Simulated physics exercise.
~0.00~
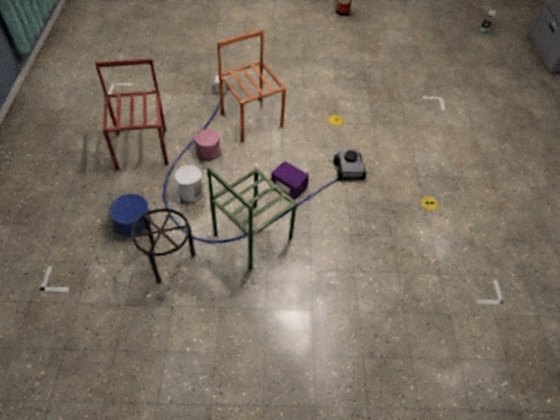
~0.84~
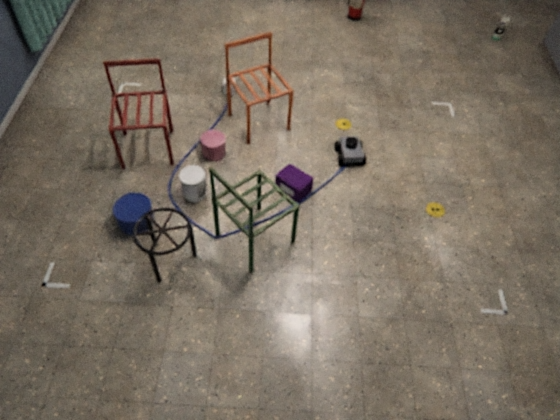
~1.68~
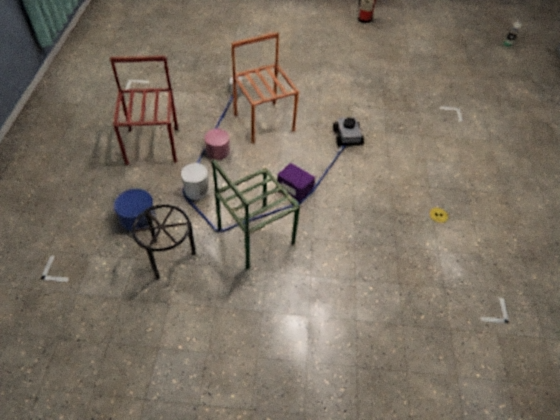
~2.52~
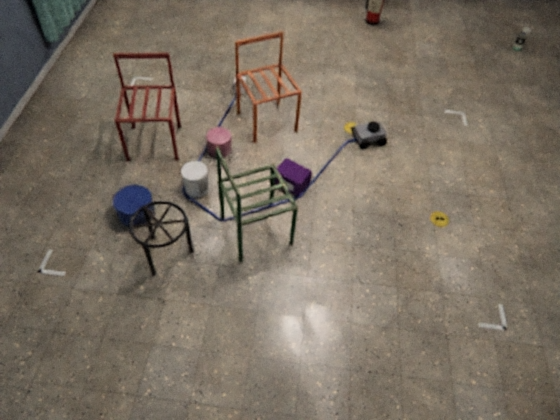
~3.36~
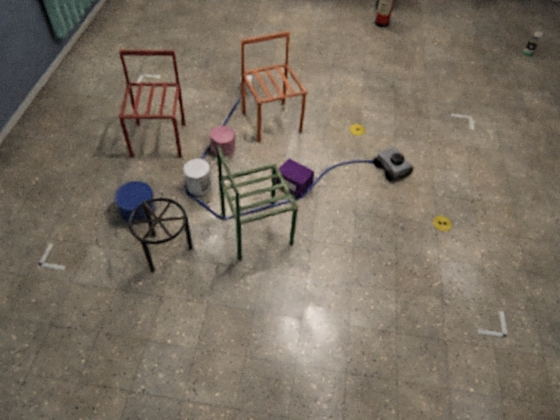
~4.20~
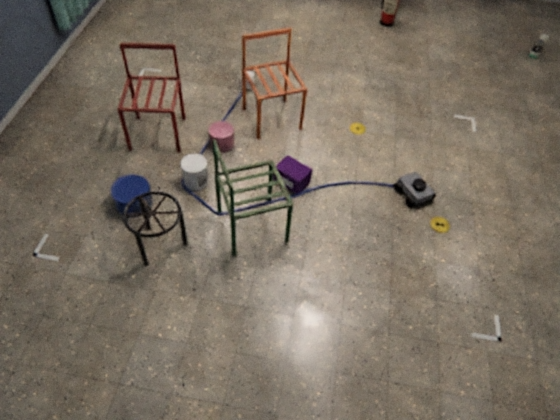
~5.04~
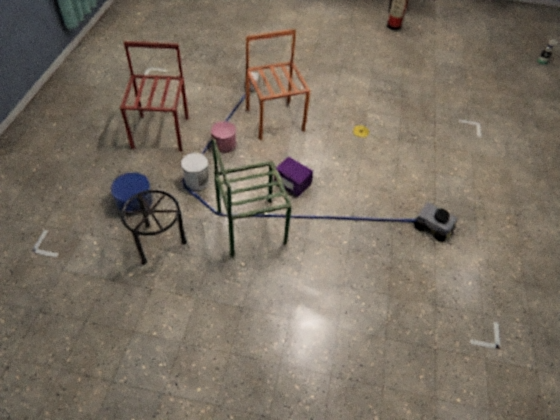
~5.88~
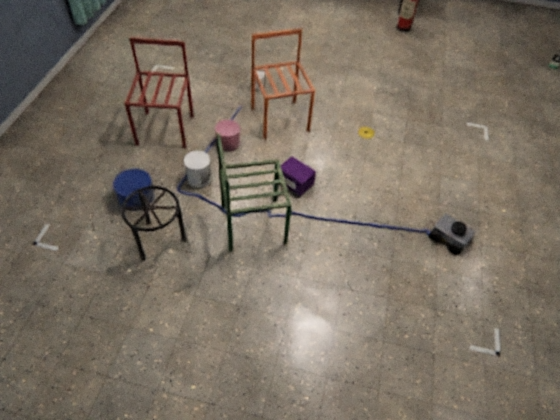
A speckled tiled floor is seen from high above, the view drifting slightly sideways. Red and orange chairs stand at the upper left and top centre, with a pink tub, white bucket and purple box below them, a green chair at centre, and a blue bin and black stool at left. A small dark cart trailing a blue lead moves up toward a yellow mark, then turns and drives down and right to the second mark. The lead swings and straightens behind it. The cart ends at right, the lead stretched back beneath the green chair, its plug out.
